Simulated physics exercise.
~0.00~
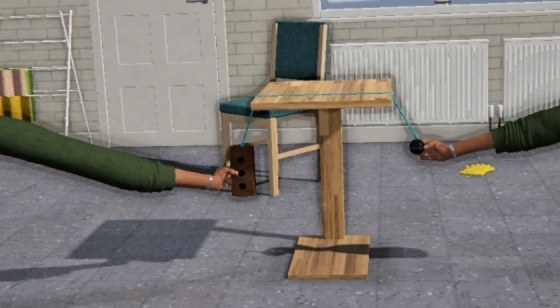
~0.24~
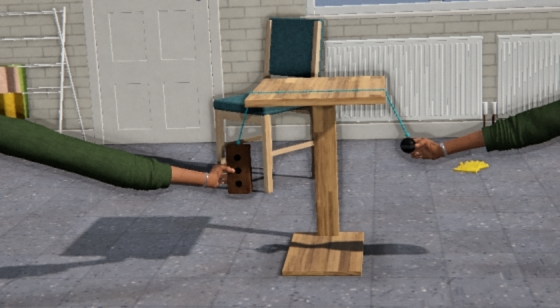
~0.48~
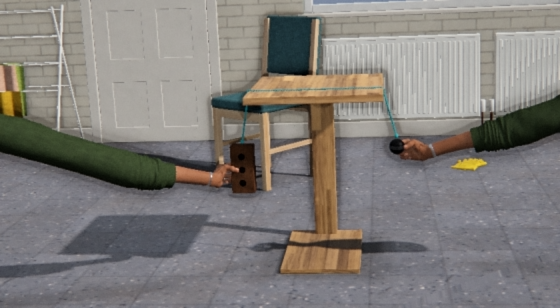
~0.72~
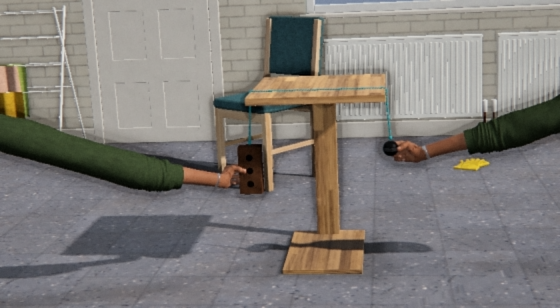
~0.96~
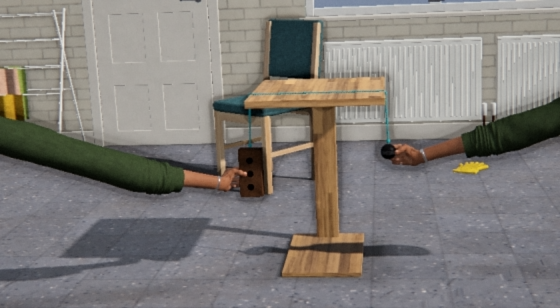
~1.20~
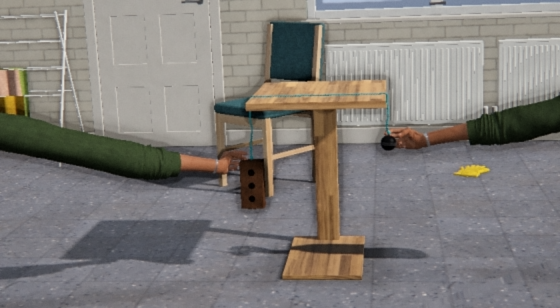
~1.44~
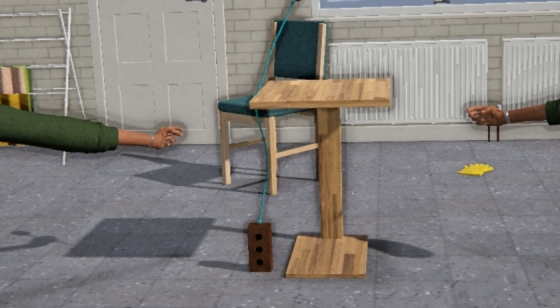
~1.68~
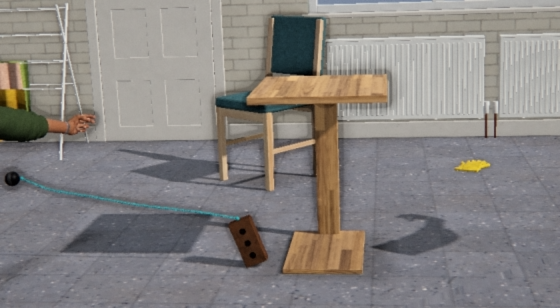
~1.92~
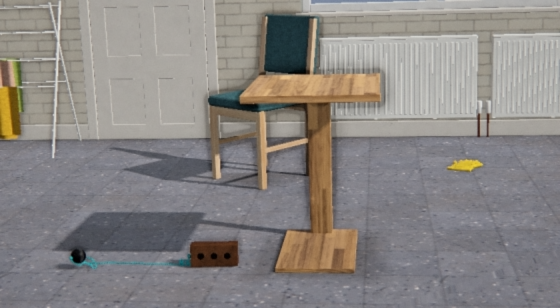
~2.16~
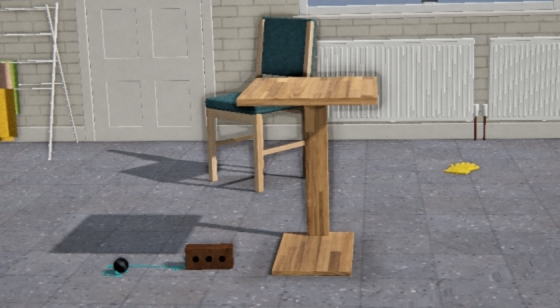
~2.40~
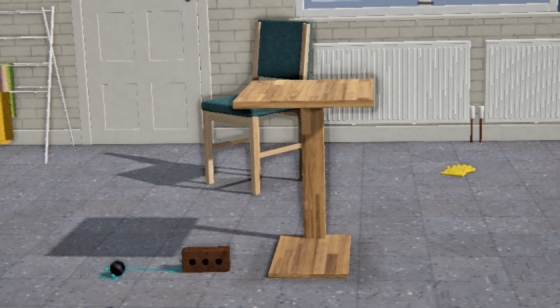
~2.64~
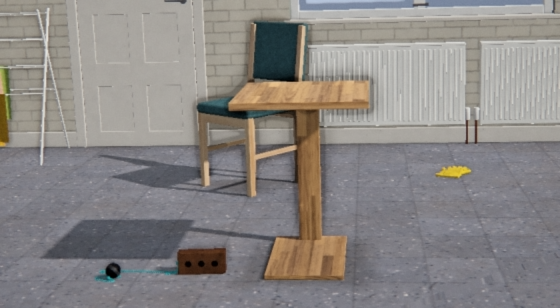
The clip opens on a wooden side table with a teal shoelace draped over its top, a hand on the left holding a dark brown brick and a hand on the right holding a small black ball. The hands shift the two loads slightly inward, then let go and draw back. The brick drops to the floor on the left, pulling the shoelace up and over the table. The ball follows, swinging far out to the left with the lace trailing. It comes back toward the brick, and both end up lying on the floor left of the table, the lace between them.
